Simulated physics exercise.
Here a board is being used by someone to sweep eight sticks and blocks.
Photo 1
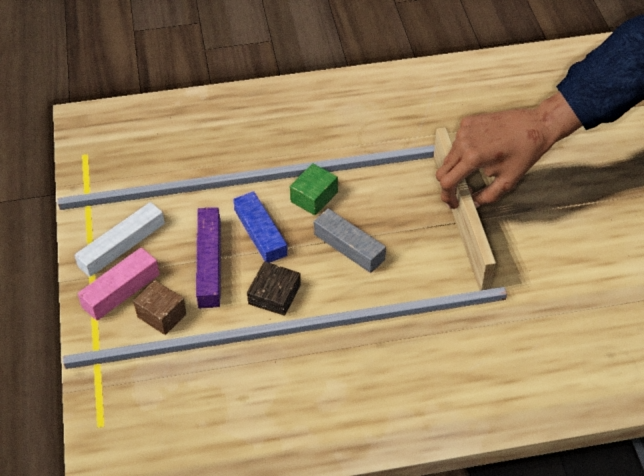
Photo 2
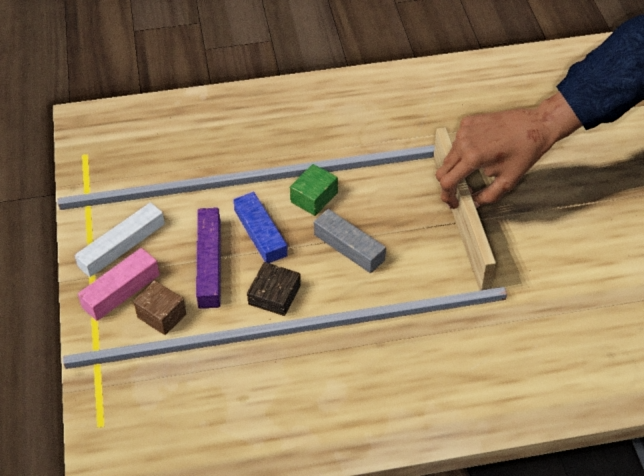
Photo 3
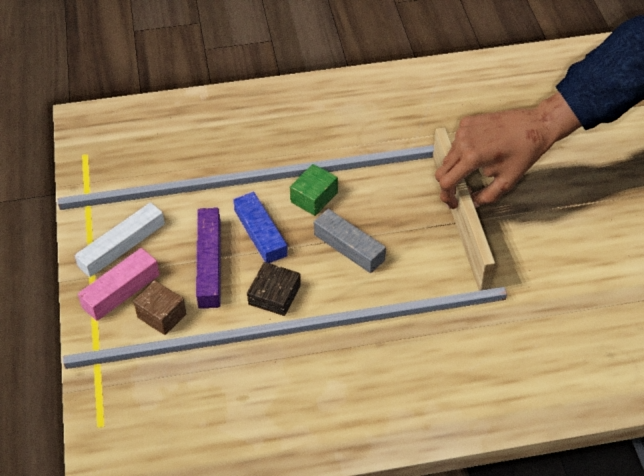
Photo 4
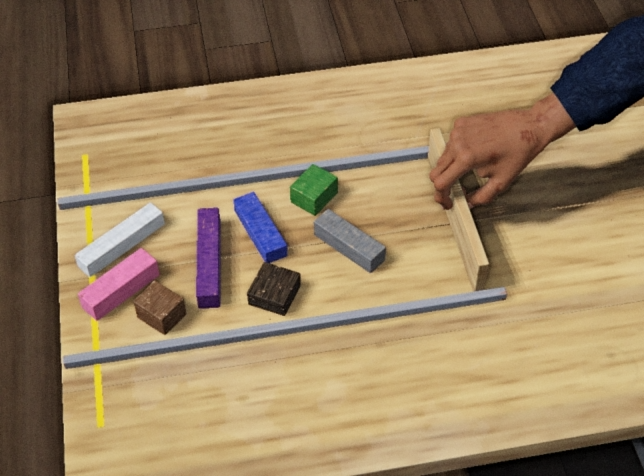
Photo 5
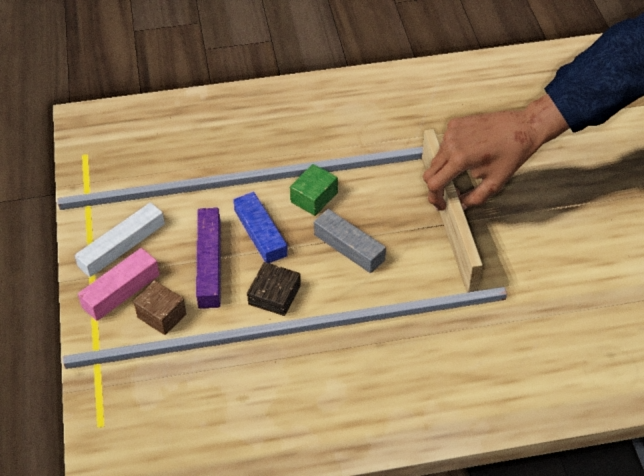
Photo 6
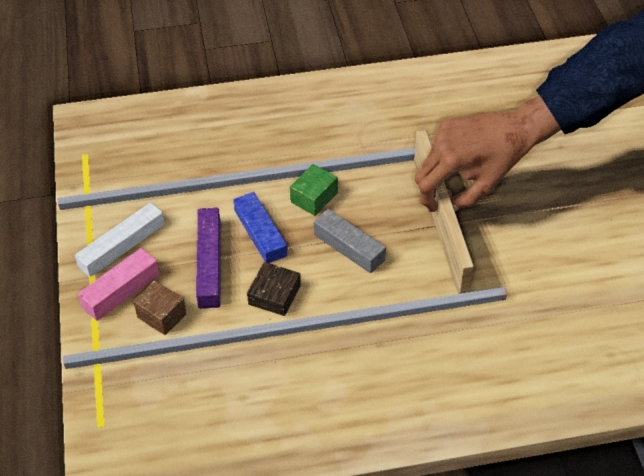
A wooden board, held upright by a hand in a dark blue sleeve, stays nearly still and then slides slightly left between two rails, while the eight colored sticks and blocks lying near the yellow tape remain motionless.
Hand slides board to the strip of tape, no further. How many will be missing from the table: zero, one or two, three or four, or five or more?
So the push knocks five or more off, going by the tape.
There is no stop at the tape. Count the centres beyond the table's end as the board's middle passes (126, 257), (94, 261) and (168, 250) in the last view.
3, 5 and 0.
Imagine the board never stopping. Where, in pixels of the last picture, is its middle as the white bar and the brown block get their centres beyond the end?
The middle is at (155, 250) when it's the white bar, and at (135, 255) when it's the brown block.
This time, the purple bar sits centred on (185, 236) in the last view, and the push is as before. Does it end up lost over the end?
I reckon from there it drops down.
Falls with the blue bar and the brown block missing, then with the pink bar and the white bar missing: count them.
3 and 3.
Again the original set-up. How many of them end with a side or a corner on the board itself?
In total, 3.
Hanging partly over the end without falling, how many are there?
My count gives 2.
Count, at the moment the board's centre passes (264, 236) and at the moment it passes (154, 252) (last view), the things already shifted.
5, then 8.
A little later, none off yet; pink bar at rest near (119, 284); white bar at rest near (121, 239); brown block at rest near (160, 308).
When it is over, the number that fall off is five or more; down, blue bar, purple bar, brown block, white bar and pink bar.
